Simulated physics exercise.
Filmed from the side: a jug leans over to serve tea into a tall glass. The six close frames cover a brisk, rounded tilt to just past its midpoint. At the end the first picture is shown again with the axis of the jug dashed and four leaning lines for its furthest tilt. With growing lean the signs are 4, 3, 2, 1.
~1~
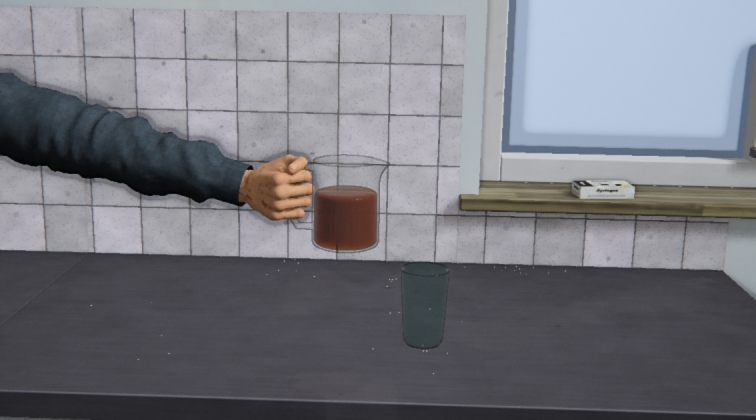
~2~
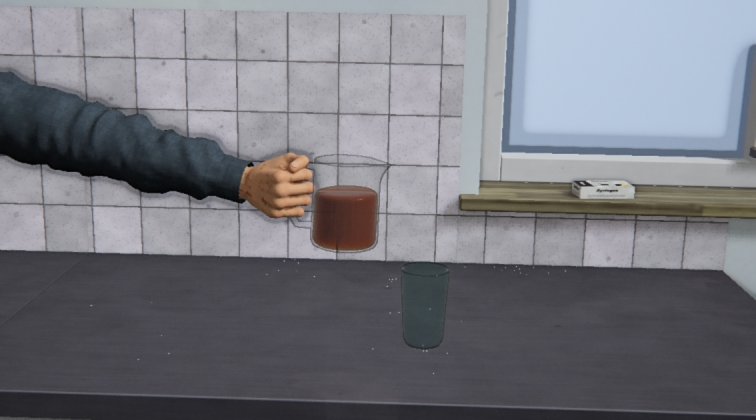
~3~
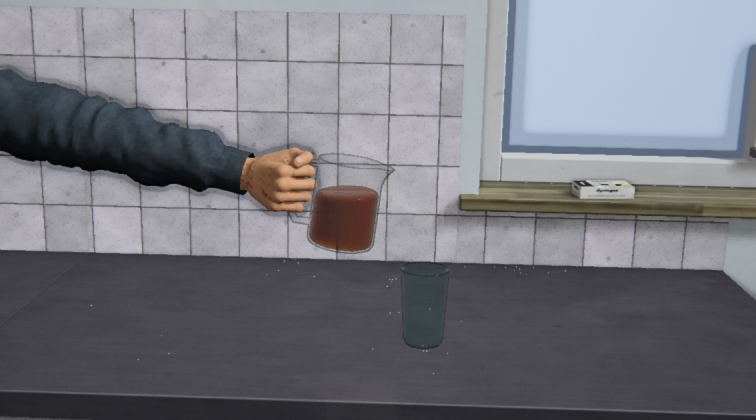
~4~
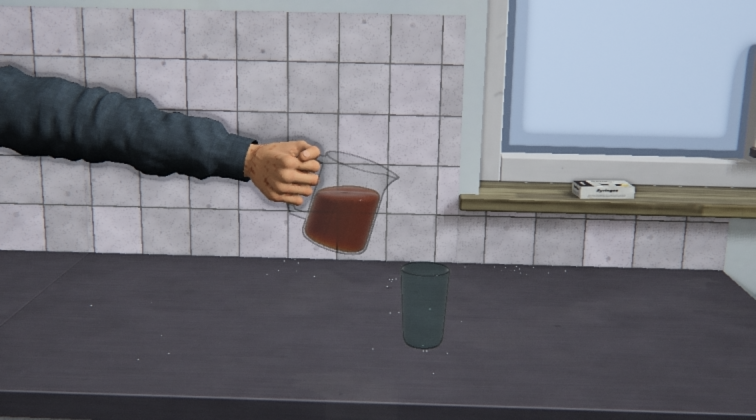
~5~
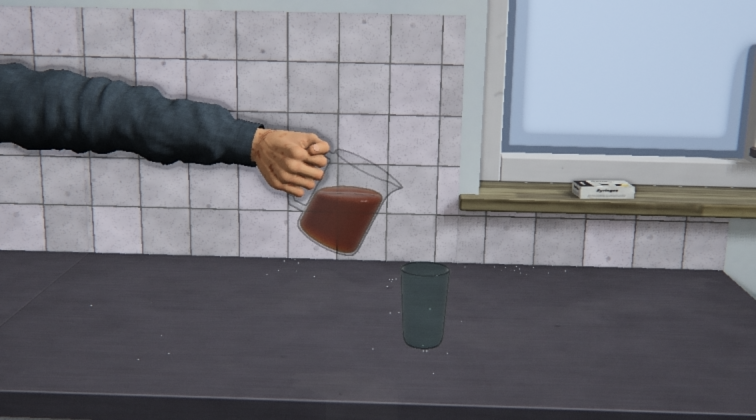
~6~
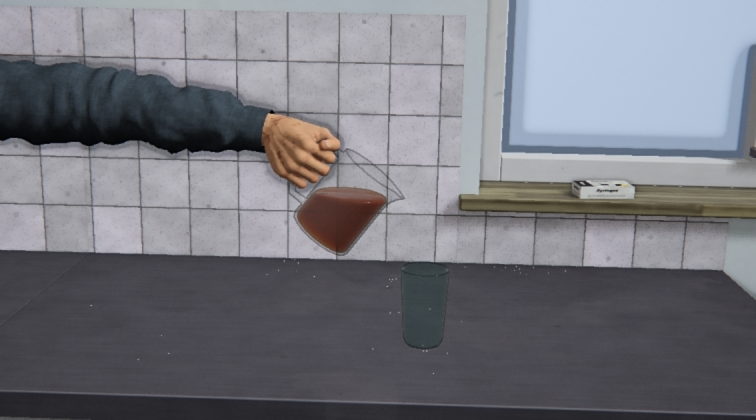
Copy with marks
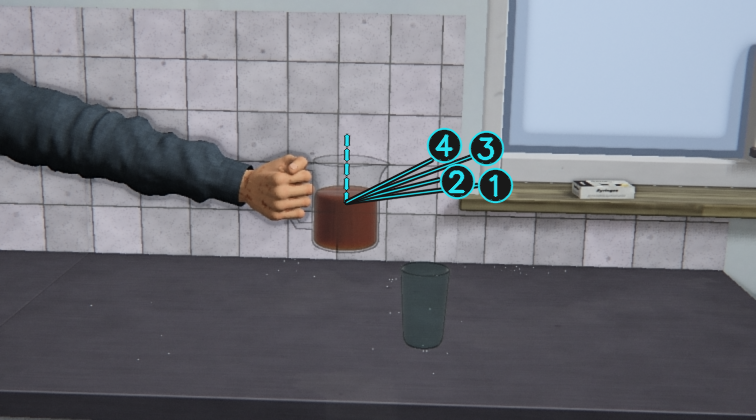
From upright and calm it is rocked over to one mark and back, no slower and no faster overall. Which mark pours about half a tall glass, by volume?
The best line is 3.
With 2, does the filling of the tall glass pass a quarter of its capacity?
Yes, it does.
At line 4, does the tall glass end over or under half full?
Under half.
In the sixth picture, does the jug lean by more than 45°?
No, it does not.
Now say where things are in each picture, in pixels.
The first picture shows upright, lip at (389, 164); rim of the tall glass round (425, 268); nothing has left yet.
The second picture shows upright, lip at (390, 165); nothing has left yet.
The third picture shows tipped about 8°, lip at (394, 170); nothing has left yet.
The fourth picture shows tipped about 16°, lip at (398, 177); nothing has left yet.
The fifth picture shows tipped about 26°, lip at (402, 187); nothing has left yet.
The sixth picture shows tipped about 37°, lip at (404, 198); nothing has left yet.
On the marked copy, 1 at (477, 185); 2 at (439, 179); 3 at (471, 156); 4 at (432, 159).
With 1, the tall glass ends with about 80 % of what it can hold; 8 % of the tea is spilt.
With 2, the tall glass ends with about 69 % of what it can hold.
With 3, the tall glass ends with about 51 % of what it can hold.
With 4, the tall glass ends with about 33 % of what it can hold.
